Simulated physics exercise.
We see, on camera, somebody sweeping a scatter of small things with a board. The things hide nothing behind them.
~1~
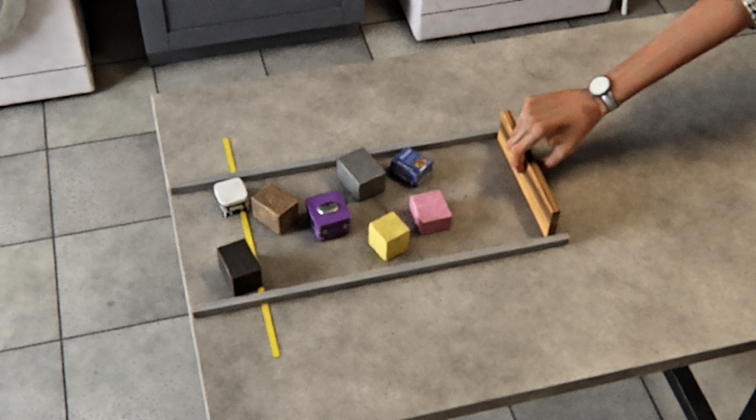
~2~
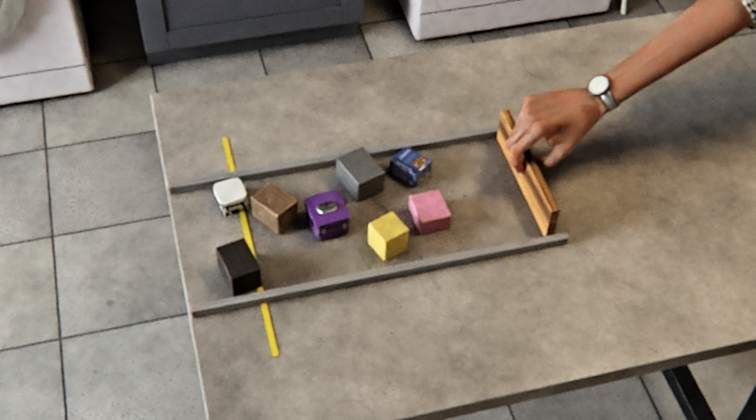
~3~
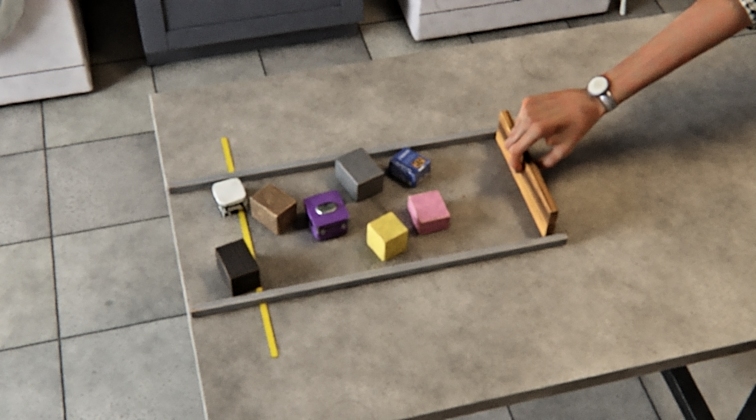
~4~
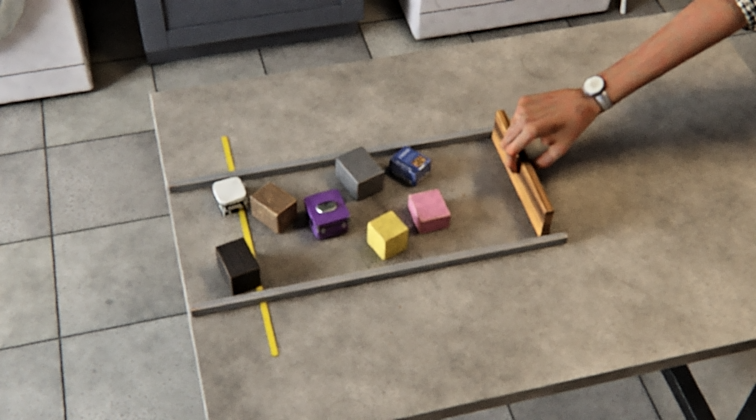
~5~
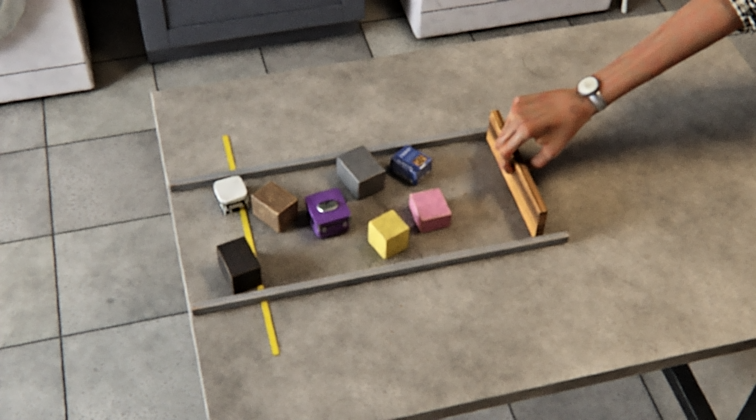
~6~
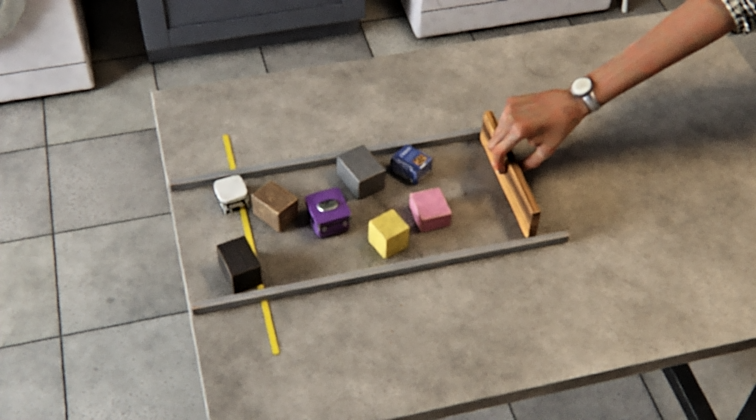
A grey stone-look tabletop stands on a tiled floor near pale appliances, seen from above at an angle. Between two grey rails lie black, brown, grey, yellow and pink blocks, a white case, a purple case and a blue box, with yellow tape crossing at the left. From the right, a hand wearing a watch slides a wooden board slightly left, while the objects and view stay practically still.
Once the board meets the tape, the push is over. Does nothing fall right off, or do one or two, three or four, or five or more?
Lost: A pair at most, not none.
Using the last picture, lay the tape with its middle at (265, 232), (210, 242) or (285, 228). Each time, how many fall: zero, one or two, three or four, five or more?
Counting what would fall each time, I get no fall at all; at least five; zero.
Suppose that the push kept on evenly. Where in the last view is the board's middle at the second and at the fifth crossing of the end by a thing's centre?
Its centre point is roughly (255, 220) and later (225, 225).
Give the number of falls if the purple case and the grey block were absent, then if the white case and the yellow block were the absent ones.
The first removal gives 0, the second gives 1.
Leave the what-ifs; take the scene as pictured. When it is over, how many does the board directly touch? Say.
It ends up touching 3.
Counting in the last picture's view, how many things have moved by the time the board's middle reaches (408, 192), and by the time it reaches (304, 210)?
Counts: 4 and 7.
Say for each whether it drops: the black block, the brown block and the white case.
Result - black block retained, brown block fallen, white case fallen.
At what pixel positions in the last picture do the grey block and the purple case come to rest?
The first sits around (197, 201), while the other sits around (197, 235).
Early on, none off yet; black block at rest near (239, 265); white case at rest near (231, 195); brown block at rest near (275, 206).
A while later, none off yet; black block at rest near (239, 265); white case at rest near (231, 195); brown block moving near (266, 206).
Further along, none off yet; black block at rest near (239, 265); white case travelled about its own width near (205, 191); brown block travelled well along near (206, 214).
Finally, the number that fall off is one or two; lost, brown block and white case.
